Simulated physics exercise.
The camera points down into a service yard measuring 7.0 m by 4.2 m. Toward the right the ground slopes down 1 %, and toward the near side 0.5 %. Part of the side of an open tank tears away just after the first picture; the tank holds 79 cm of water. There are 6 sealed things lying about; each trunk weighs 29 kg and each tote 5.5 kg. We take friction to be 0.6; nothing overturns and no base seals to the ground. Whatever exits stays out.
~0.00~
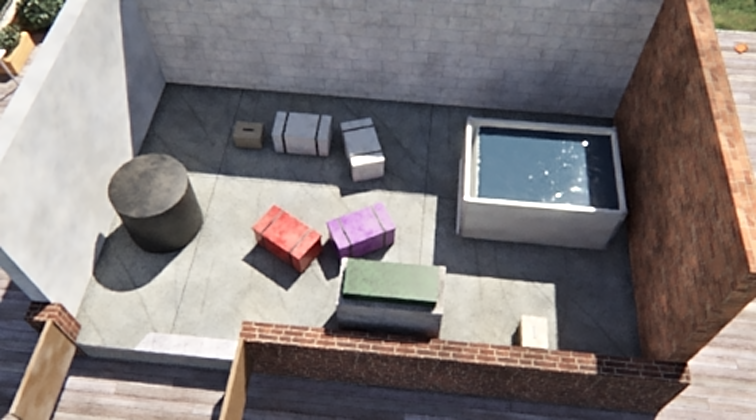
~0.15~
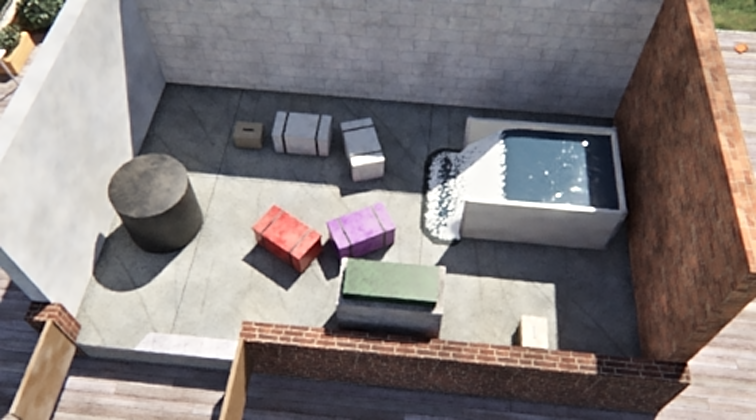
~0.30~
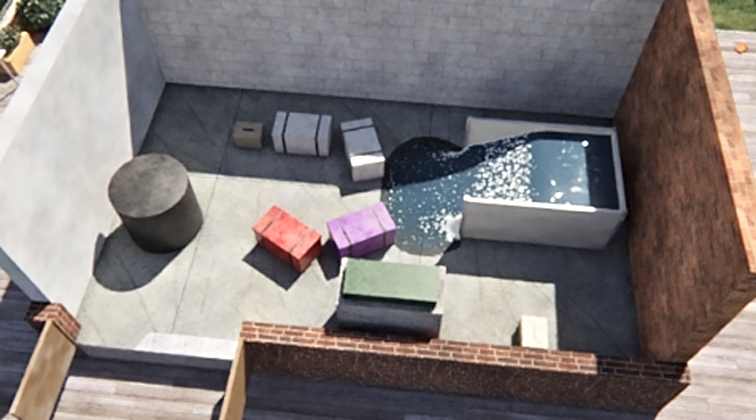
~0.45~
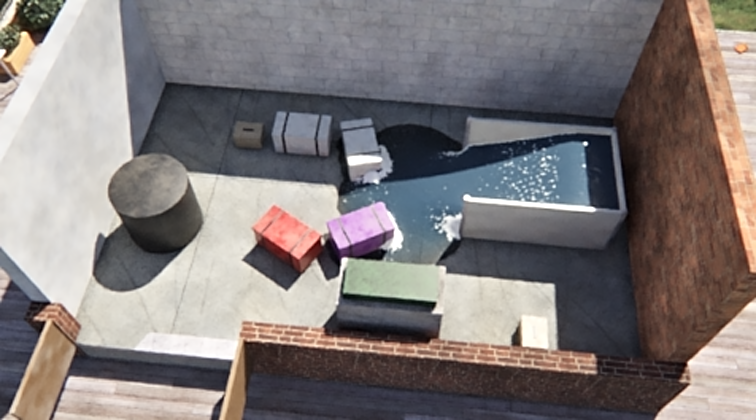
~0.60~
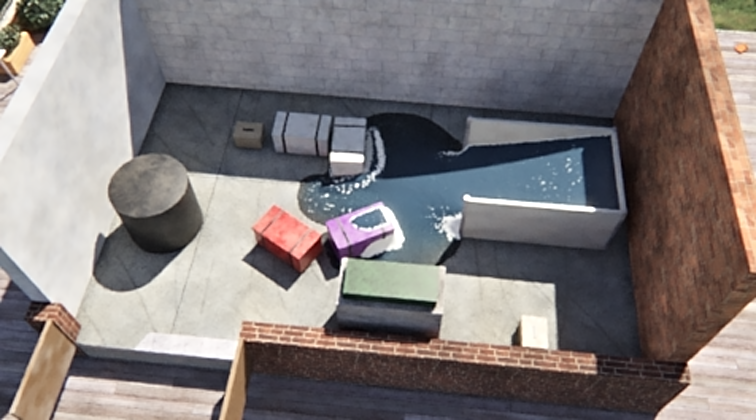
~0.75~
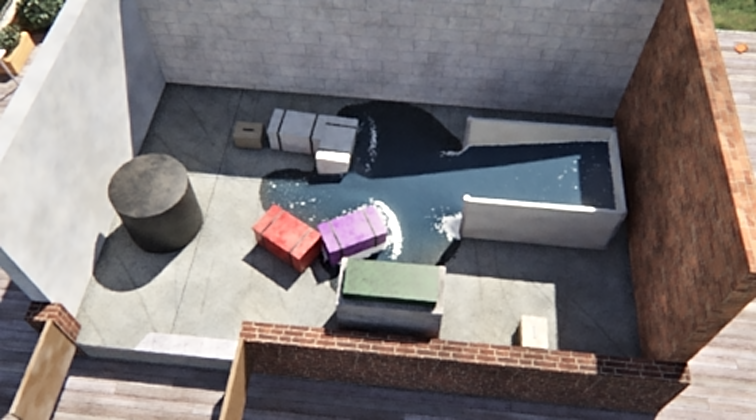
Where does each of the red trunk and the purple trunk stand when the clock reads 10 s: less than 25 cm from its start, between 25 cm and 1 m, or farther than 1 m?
Red trunk: Farther than 1 m; purple trunk: Farther than 1 m.
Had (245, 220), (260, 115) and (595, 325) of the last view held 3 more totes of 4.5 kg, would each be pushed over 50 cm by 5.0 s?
Note, same order as listed: Beyond the limit, beyond the limit, inside the limit.
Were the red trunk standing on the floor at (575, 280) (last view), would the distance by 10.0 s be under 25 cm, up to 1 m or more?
Put there, it remains roughly in place.
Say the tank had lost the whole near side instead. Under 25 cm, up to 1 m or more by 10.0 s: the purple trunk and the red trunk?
The purple trunk is swept a long way; the red trunk remains where it was.
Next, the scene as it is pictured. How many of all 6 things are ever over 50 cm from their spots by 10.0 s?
6.
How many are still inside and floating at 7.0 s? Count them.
Count at that moment: 1.
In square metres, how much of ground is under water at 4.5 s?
Roughly 25 m2 of it is wet.
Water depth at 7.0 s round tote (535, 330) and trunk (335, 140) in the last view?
Some 5 cm at the first, some 5 cm at the second.
After 2.0 s the red trunk is near (228, 270), 0.9 m from its start, aground; the purple trunk is near (301, 260), 0.9 m from its start, afloat; 0 of 6 are out; 1 afloat.
After 4.5 s the red trunk has gone out; the purple trunk is near (169, 334), 2.7 m from its start, aground; 1 of 6 are out; 3 afloat.
After 7.0 s the red trunk has gone out; the purple trunk has gone out; 2 of 6 are out; 1 afloat.
After 10.0 s the red trunk has gone out; the purple trunk has gone out; 2 of 6 are out; 2 afloat.
